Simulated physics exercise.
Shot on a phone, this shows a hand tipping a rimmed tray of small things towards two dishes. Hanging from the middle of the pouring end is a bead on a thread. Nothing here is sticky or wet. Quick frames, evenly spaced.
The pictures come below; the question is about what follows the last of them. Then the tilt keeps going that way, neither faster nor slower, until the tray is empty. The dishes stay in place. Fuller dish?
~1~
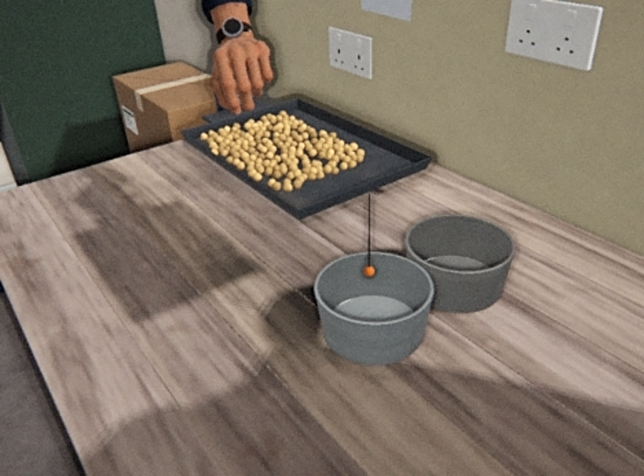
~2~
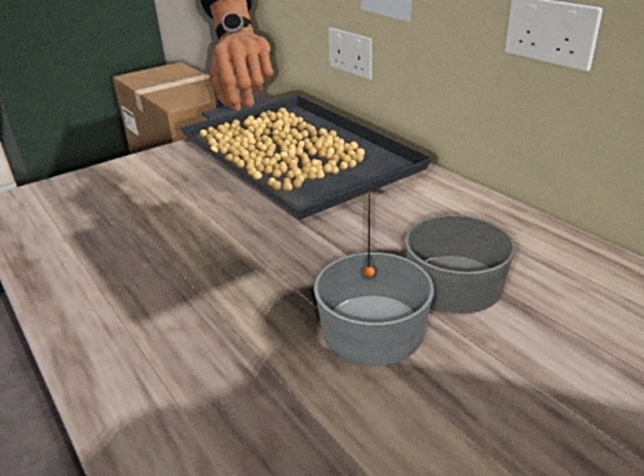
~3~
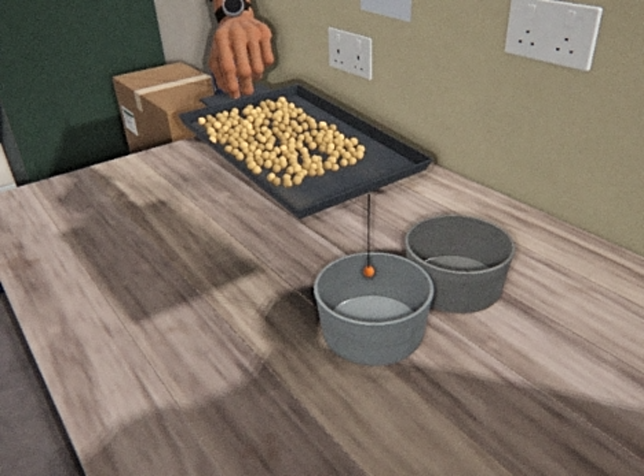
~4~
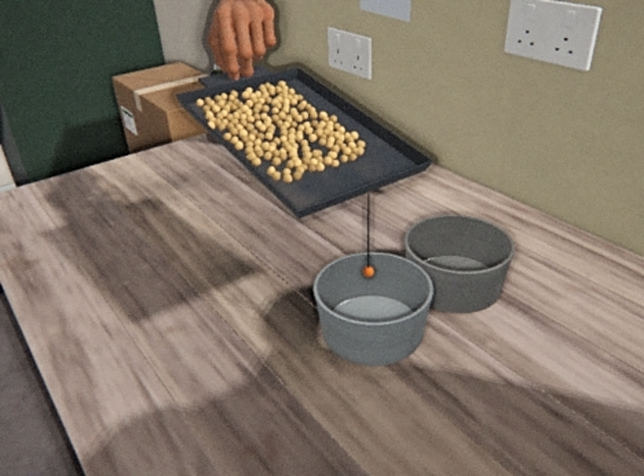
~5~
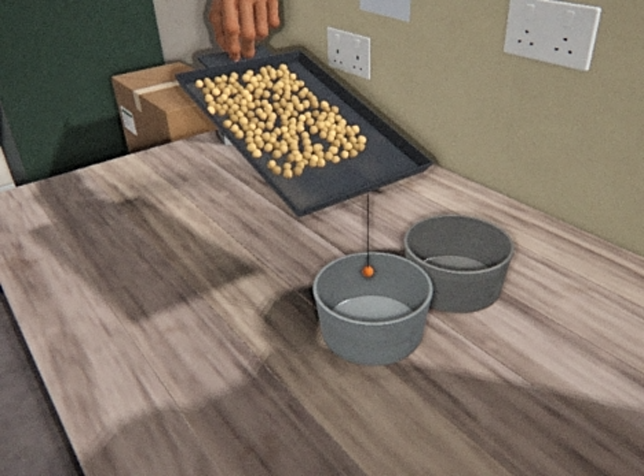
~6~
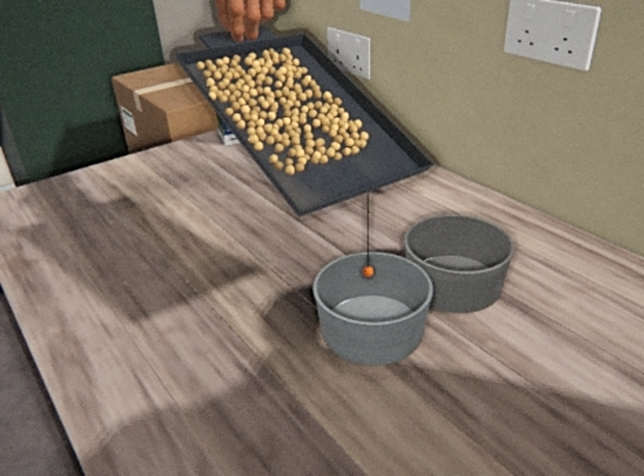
Left-hand.
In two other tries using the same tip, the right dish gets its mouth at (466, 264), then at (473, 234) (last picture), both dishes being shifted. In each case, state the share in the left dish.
Approximately 60 percent, followed by approximately 60 percent.
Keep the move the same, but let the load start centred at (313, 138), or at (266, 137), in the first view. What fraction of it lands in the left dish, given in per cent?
40 per cent for the first try, 40 per cent for the second.
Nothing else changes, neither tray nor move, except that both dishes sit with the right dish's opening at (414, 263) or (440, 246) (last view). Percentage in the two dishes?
Some 60 percent, followed by some 50 percent.
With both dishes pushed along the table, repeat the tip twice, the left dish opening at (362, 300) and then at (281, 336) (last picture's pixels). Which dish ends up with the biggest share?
The dish to the left; the dish to the right.
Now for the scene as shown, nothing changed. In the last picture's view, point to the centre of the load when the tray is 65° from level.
The load is centred about (374, 175).
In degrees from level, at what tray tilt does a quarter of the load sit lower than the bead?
The angle is around 80°.
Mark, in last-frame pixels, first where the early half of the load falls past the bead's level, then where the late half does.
The opening part goes through (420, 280); what follows goes through (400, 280).
Just after the last frame, tray tipped steeply; almost all on the tray; about a tenth in the air.
A moment on, tray tipped past a quarter turn; roughly a third on the tray; roughly a quarter in the left dish; just a few in the right dish; roughly a third outside both; about a tenth in the air.
Further on, tray tipped past a quarter turn; roughly half in the left dish; about a tenth in the right dish; roughly half outside both.
When it is over, tray tipped past a quarter turn; roughly half in the left dish; about a tenth in the right dish; roughly half outside both.
